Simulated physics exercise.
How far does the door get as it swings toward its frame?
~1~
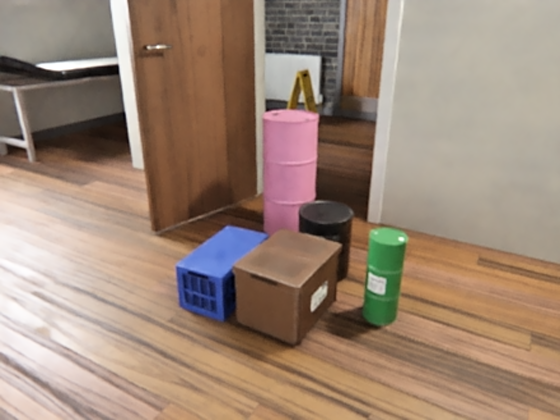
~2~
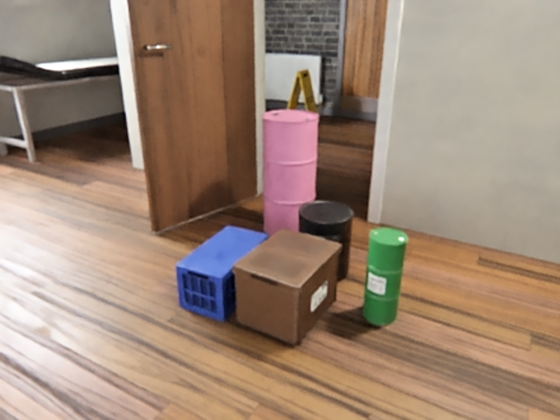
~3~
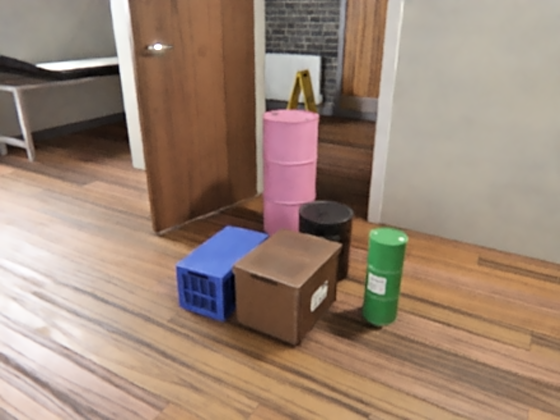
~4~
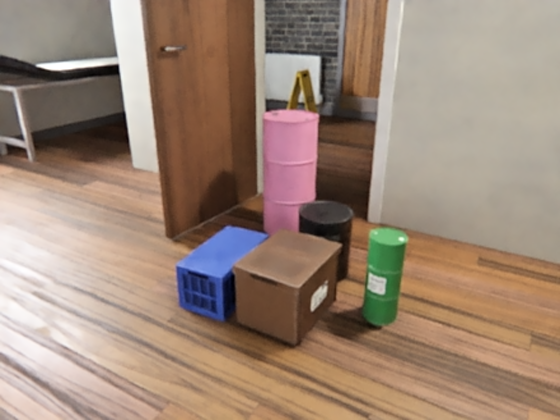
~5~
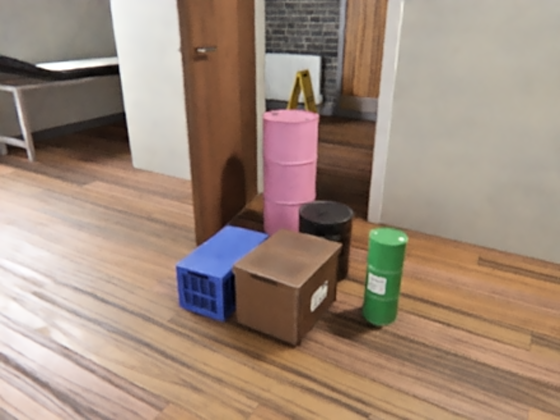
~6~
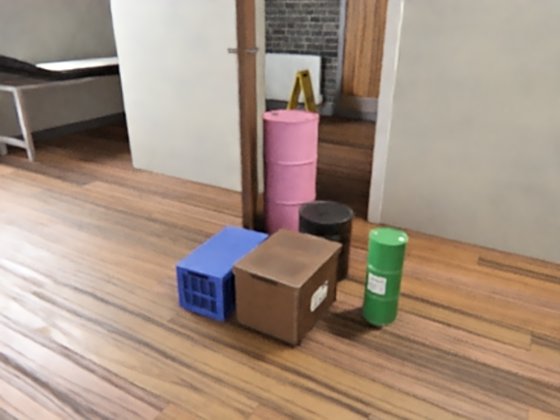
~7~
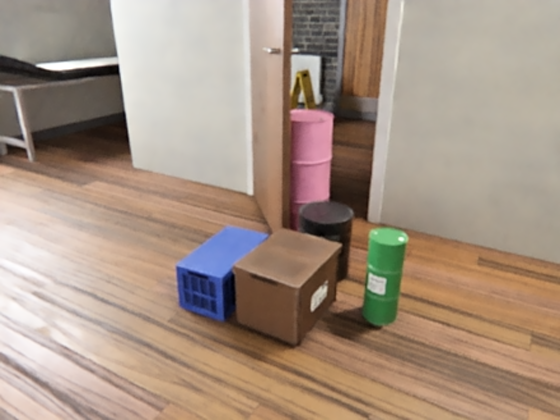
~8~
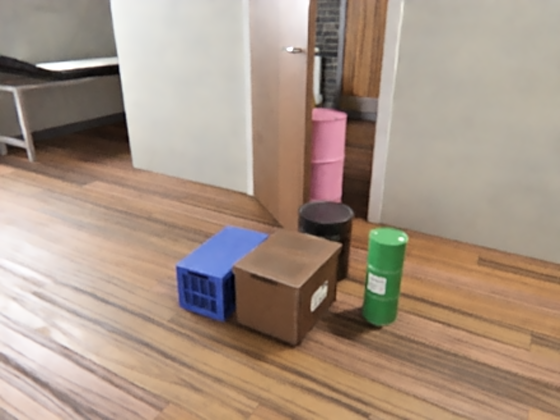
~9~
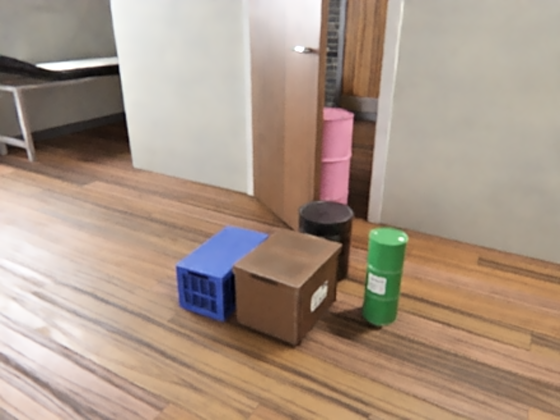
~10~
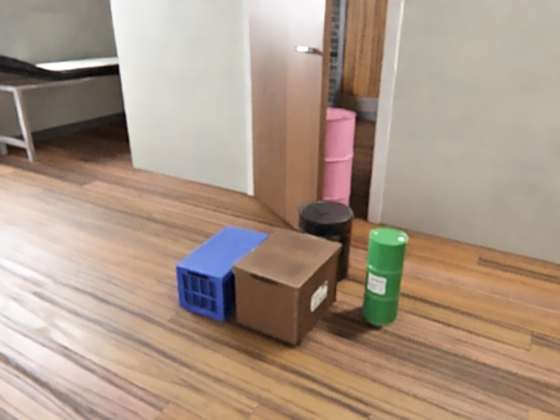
It stops short of the frame and ends up still partly open, with the pink drum standing in the gap that is left.
